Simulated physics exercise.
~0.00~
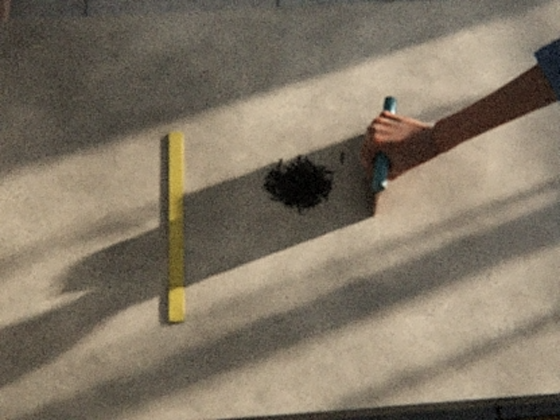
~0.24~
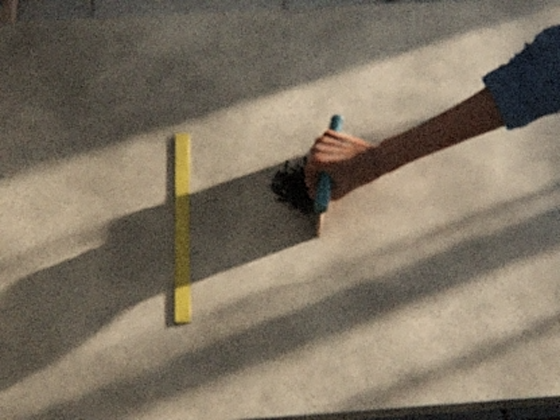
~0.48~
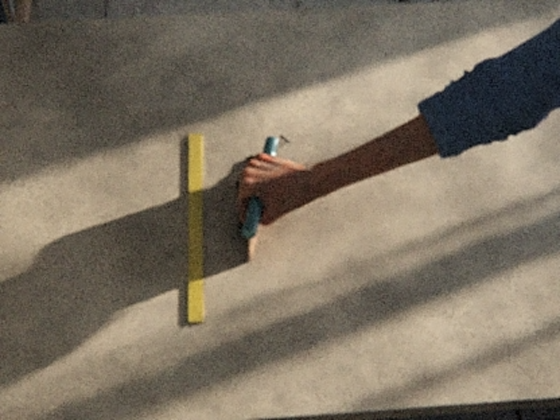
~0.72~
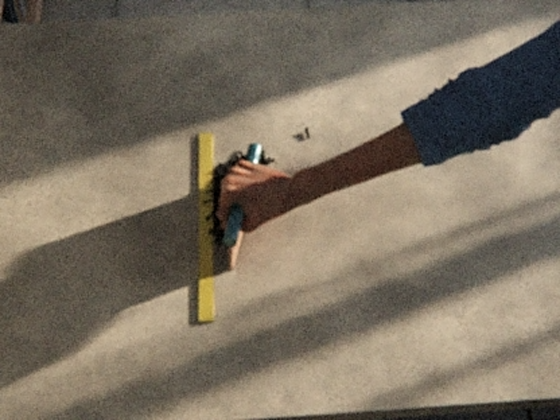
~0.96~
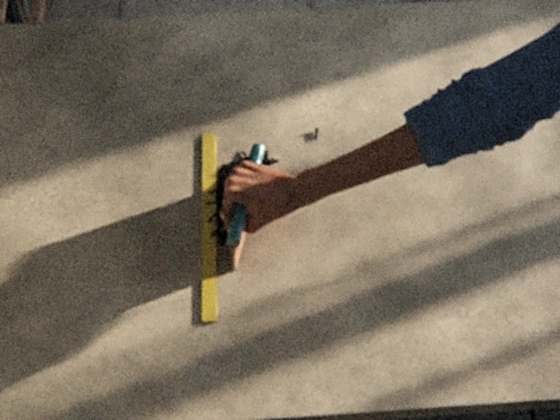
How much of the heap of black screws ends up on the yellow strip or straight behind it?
Very little, if any, of it does. The screws stay bunched on the near side of the strip, between it and the hand, apart from a few strays left to the right.
